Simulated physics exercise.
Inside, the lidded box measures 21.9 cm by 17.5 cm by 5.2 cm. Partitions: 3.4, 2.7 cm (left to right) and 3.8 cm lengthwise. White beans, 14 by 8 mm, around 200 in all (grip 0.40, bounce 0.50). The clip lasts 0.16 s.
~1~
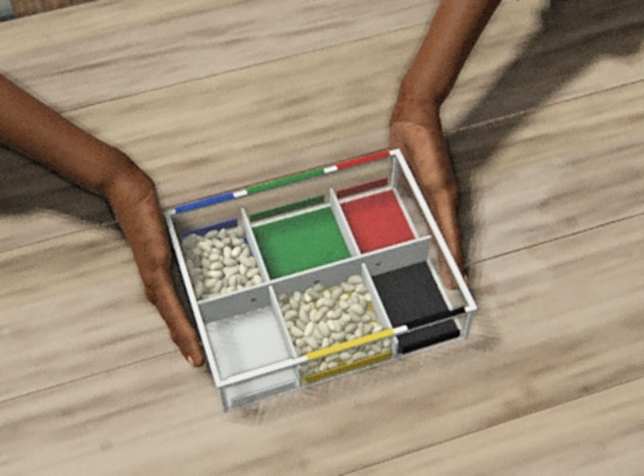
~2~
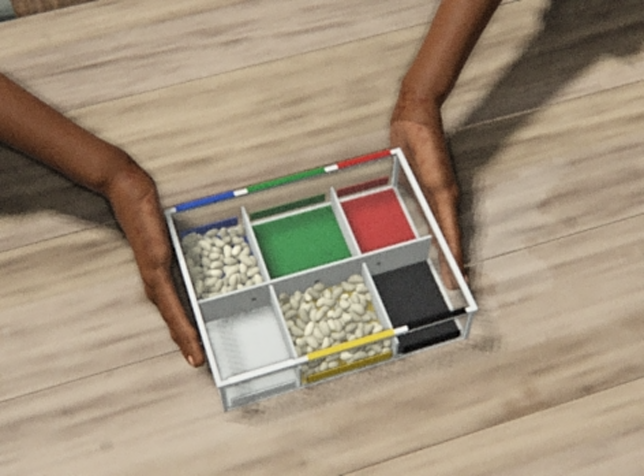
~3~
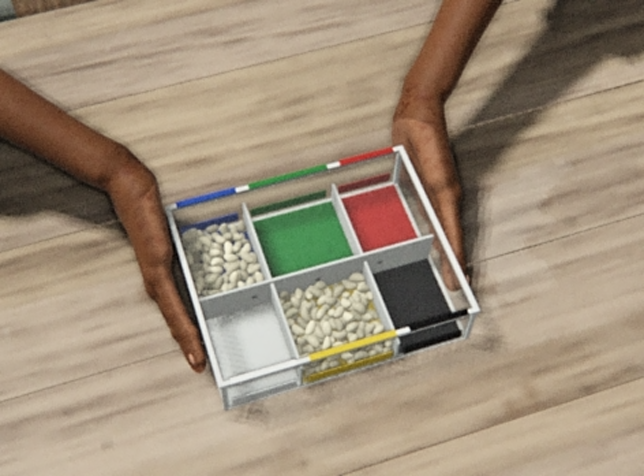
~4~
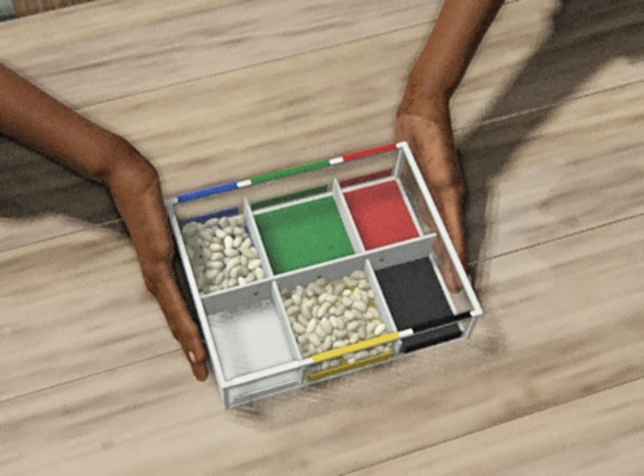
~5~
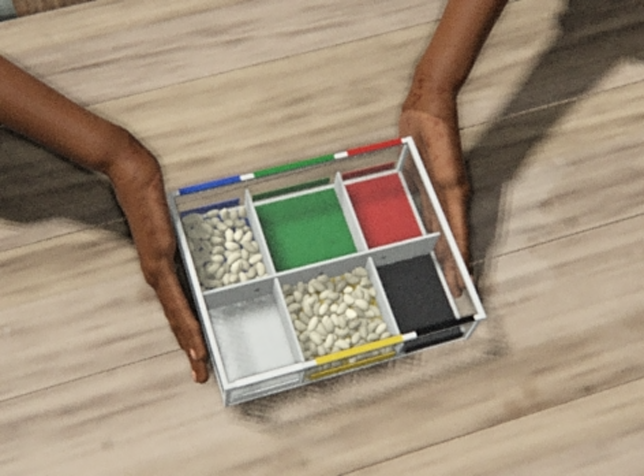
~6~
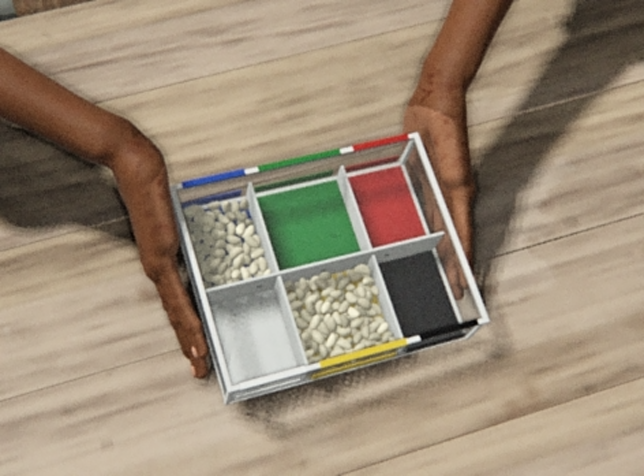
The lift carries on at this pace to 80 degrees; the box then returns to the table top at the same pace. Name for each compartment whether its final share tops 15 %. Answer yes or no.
Red compartment: No; blue compartment: Yes; green compartment: No; yellow compartment: Yes; white compartment: No; black compartment: No.
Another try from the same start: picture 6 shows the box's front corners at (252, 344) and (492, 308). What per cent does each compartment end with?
Red 5, blue 25, green 10, yellow 25, white 0, black 40.
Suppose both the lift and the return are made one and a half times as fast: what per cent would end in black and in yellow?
Black 10; yellow 50.
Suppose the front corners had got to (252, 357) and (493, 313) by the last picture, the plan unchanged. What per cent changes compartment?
It would be near 40 per cent.
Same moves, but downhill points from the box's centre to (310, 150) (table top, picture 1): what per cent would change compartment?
Some 20 per cent.
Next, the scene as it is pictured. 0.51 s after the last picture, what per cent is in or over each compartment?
Red 0; blue 40; green 0; yellow 55; white 0; black 0.
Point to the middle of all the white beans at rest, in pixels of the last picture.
Near (319, 334).
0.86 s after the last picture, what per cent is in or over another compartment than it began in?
Roughly 20 per cent.
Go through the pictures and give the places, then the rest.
The first picture shows box tilt 0 degrees, front corners at (221, 383) and (470, 307); blue 45 %, yellow 55 %.
The second picture shows box tilt 1 degrees, front corners at (222, 383) and (471, 308).
The third picture shows box tilt 3 degrees, front corners at (223, 383) and (473, 309).
The fourth picture shows box tilt 6 degrees, front corners at (225, 383) and (476, 312), lowest corner right front.
The fifth picture shows box tilt 10 degrees, front corners at (228, 385) and (479, 315), lowest corner right front.
The sixth picture shows box tilt 15 degrees, front corners at (232, 387) and (483, 319), lowest corner right front; blue 45 %, yellow 55 %.
Then, 0.51 s after the last picture, tilt 80 degrees; blue 40 %, yellow 55 %.
Then, 0.86 s after the last picture, tilt 34 degrees; blue 30 %, yellow 55 %, white 5 %, black 5 %.
Then, 1.29 s after the last picture, tilt 0 degrees; blue 30 %, yellow 55 %, white 5 %, black 5 %.
In the end, red 0 %, blue 30 %, green 5 %, yellow 55 %, white 5 %, black 5 %.
